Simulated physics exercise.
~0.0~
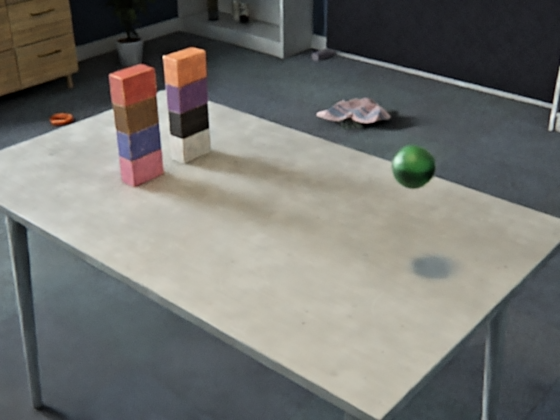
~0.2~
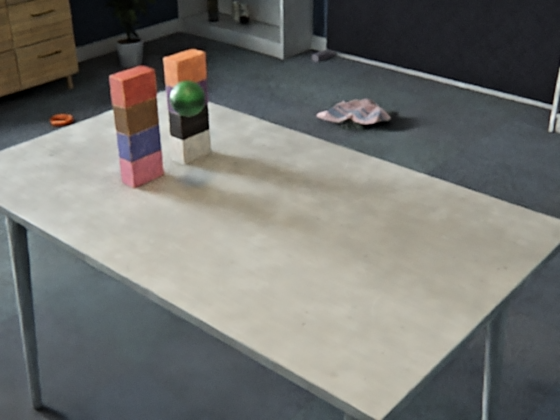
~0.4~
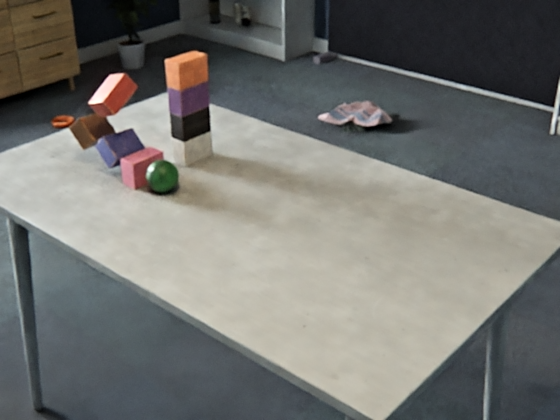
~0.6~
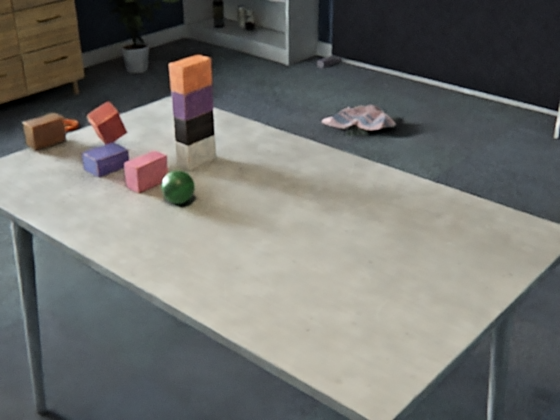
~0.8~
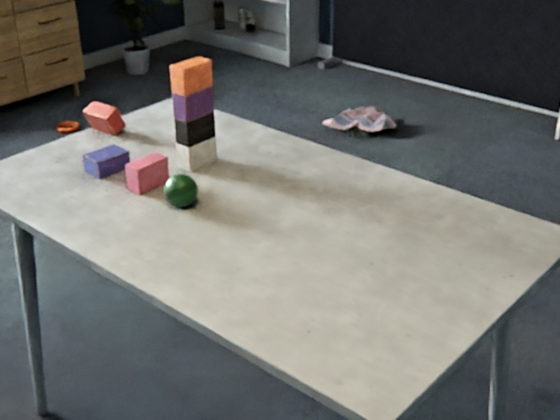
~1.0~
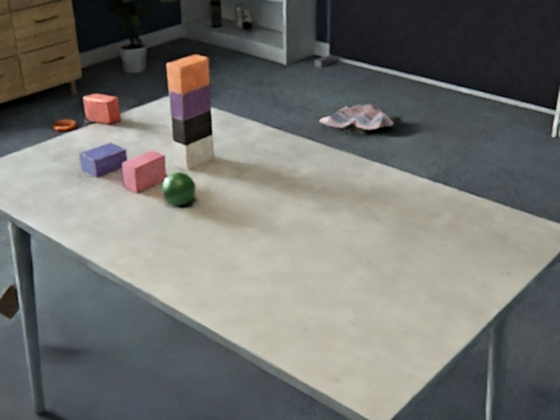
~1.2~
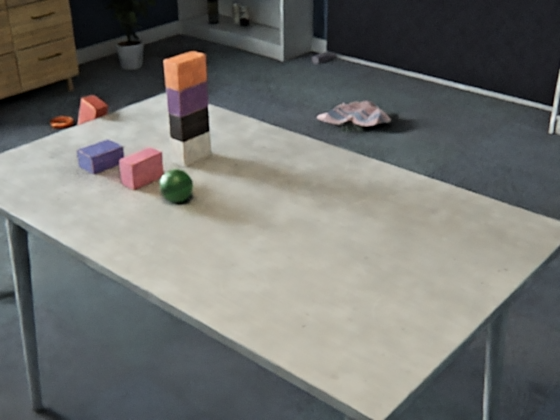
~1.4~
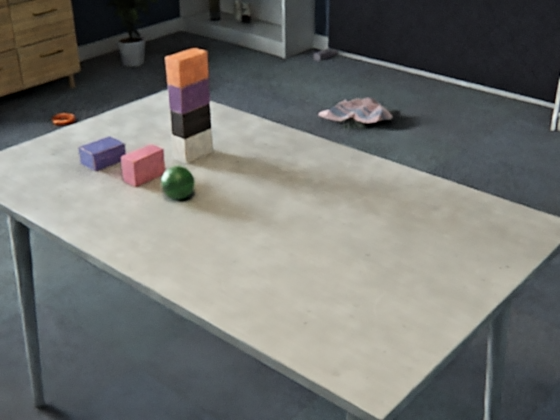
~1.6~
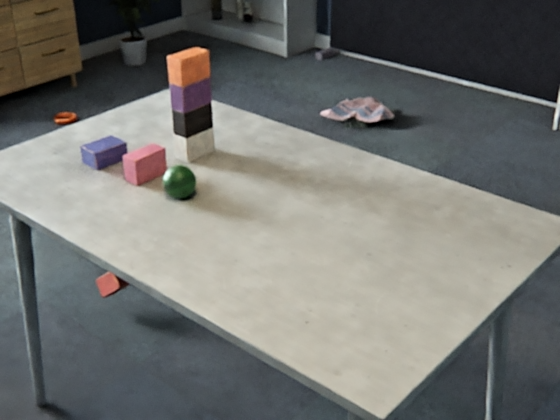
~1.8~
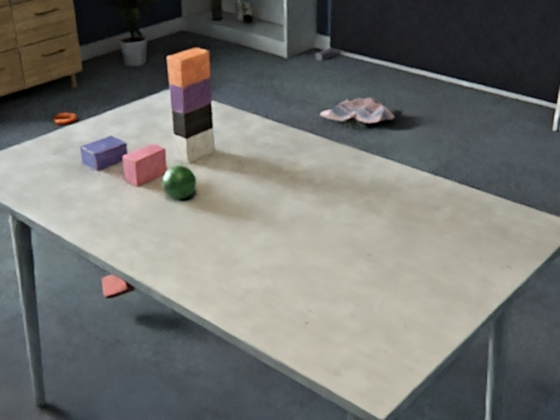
A pale table with thin metal legs stands in a dark-carpeted room, seen from above at an angle by a slightly swaying camera. On its left side are two stacks of blocks, one red, brown, blue and pink, the other orange, purple, black and white. A green ball flies in from the right and knocks the red, brown and blue blocks loose, then settles beside the pink one. The brown block drops off the table, and the red block tumbles to the far edge and falls too. The blue block lies on its side, while the other stack still stands.
